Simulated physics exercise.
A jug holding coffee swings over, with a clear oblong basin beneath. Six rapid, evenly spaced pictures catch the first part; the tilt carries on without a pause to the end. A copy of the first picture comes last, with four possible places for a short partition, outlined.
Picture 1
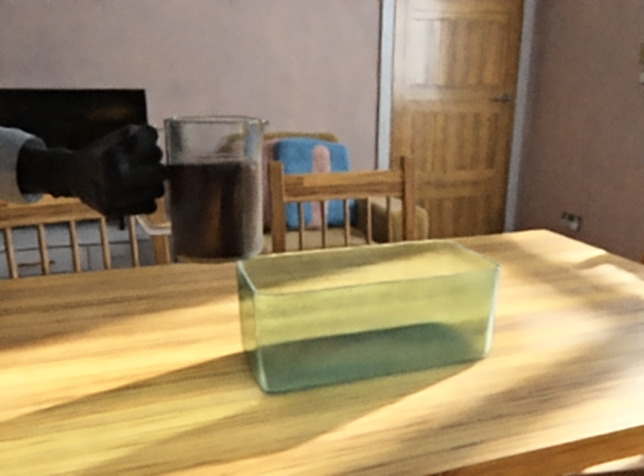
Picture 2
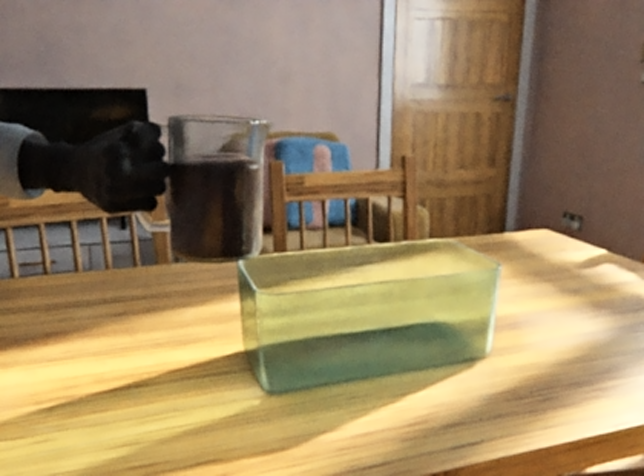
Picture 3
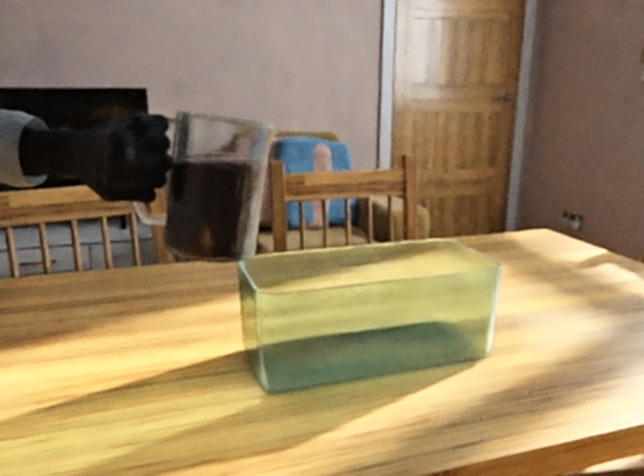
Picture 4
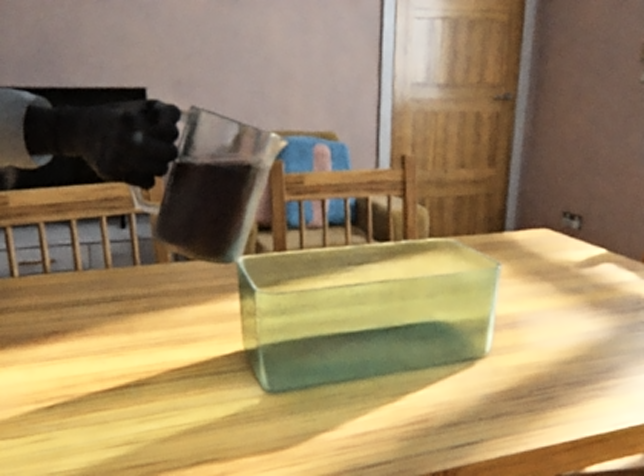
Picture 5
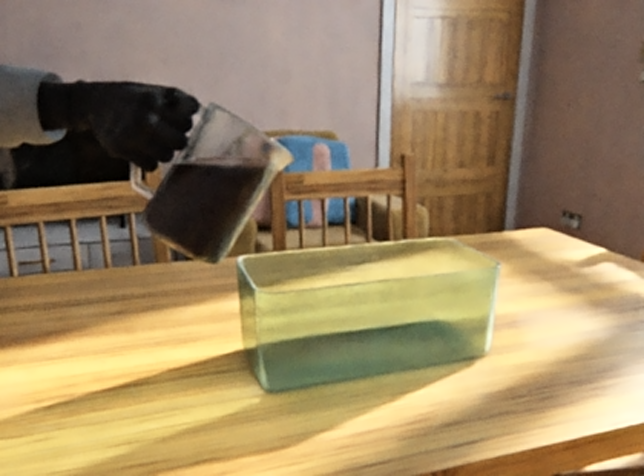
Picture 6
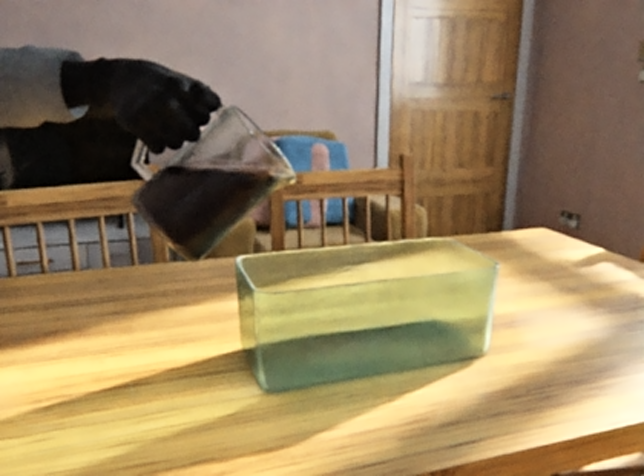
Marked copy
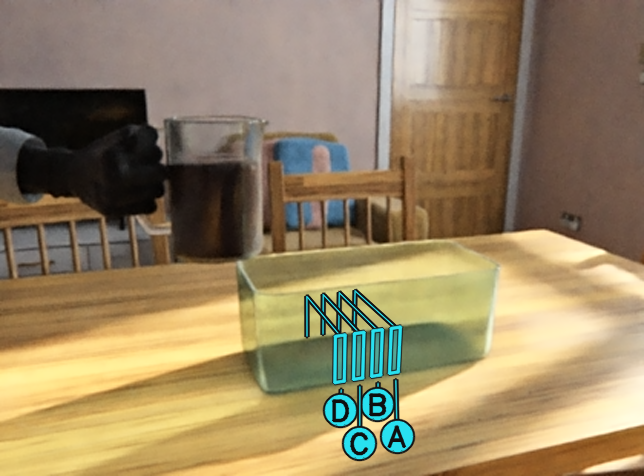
On a wooden table indoors sat a clear oblong basin, and above its left end a dark-gloved hand held a glass jug of dark liquid upright, then steadily tilted it to the right.
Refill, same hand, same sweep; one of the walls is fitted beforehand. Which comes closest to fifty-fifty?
Position D does it best.
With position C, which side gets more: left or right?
The left one.
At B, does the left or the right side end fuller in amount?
More ends on the left.
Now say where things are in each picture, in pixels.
Upright, lip at (266, 121); basin from (259, 393) to (487, 355); nothing has left yet.
Tipped about 2°, lip at (270, 123); nothing has left yet.
Tipped about 9°, lip at (277, 129); nothing has left yet.
Tipped about 20°, lip at (285, 141); nothing has left yet.
Tipped about 34°, lip at (292, 159); nothing has left yet.
Tipped about 50°, lip at (294, 180); nothing has left yet.
On the marked copy, A at (395, 380); B at (378, 383); C at (359, 386); D at (341, 389).
With A, about 94 % ends left of the wall and 4 % right of it.
With B, about 94 % ends left of the wall and 3 % right of it; 3 % is lost outside.
With C, about 83 % ends left of the wall and 14 % right of it; 3 % is lost outside.
With D, about 47 % ends left of the wall and 52 % right of it.
